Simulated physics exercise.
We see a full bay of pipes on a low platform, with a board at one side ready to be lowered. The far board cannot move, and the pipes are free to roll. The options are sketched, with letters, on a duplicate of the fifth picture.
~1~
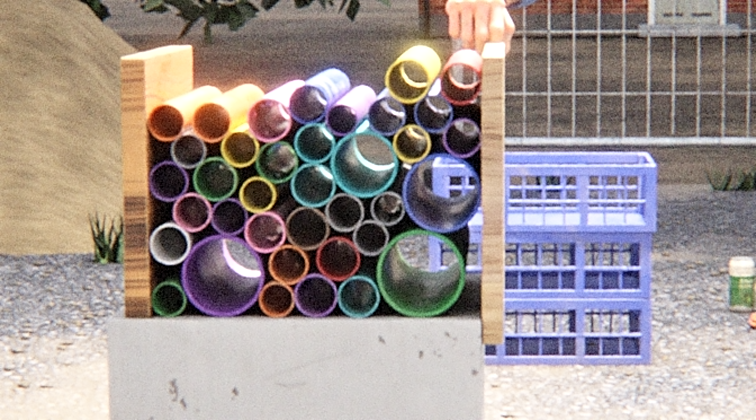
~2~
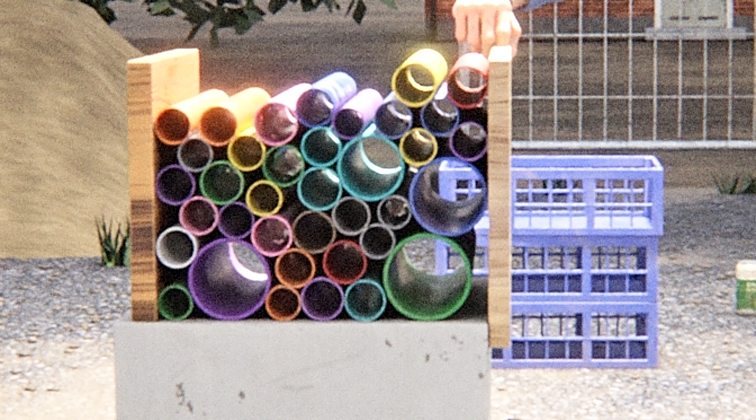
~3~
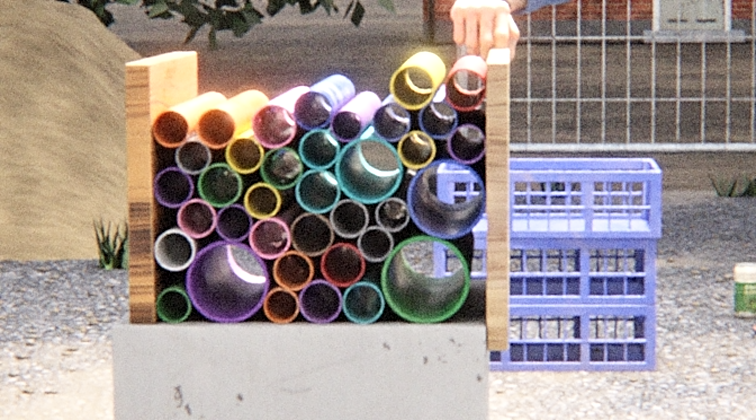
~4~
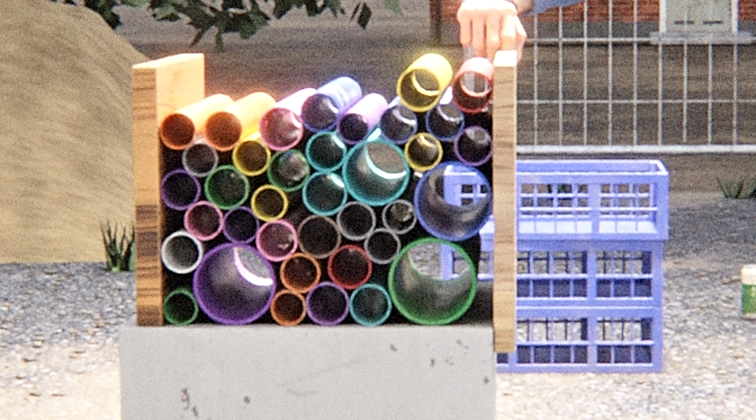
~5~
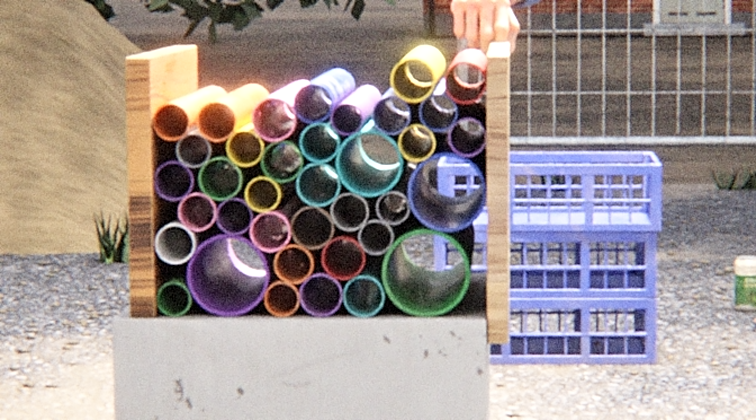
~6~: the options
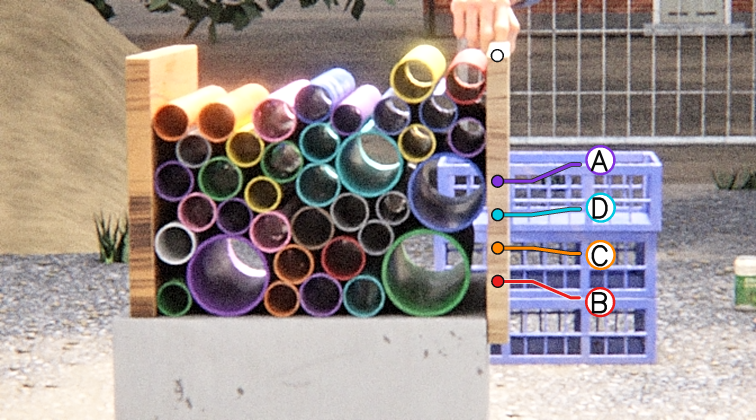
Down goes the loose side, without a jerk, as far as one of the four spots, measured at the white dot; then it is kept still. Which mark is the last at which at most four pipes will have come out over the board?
The last mark within the limit is D.
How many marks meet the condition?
The number is two.
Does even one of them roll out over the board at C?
At C: Yes.
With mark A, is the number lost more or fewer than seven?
Fewer than seven.
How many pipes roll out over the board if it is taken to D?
With D, four.
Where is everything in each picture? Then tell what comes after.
The first frame shows a green pipe (216, 180); a turquoise pipe (315, 144).
The second frame shows a turquoise pipe (322, 147); a grey pipe (195, 154).
The third frame shows an orange pipe (217, 128); side board (499, 187).
The fourth frame shows a green pipe (433, 282).
The fifth frame shows a brown pipe (313, 228); a green pipe (221, 179).
On the copy, A at (498, 182); B at (498, 281); C at (498, 248); D at (498, 215); the white dot at (497, 55).
On D. First, top of the board (487, 130).
Then, top of the board (487, 212).
Finally, top of the board (487, 214), four out over the board.
By contrast, A four out over the board; B more than four out over the board; C more than four out over the board.
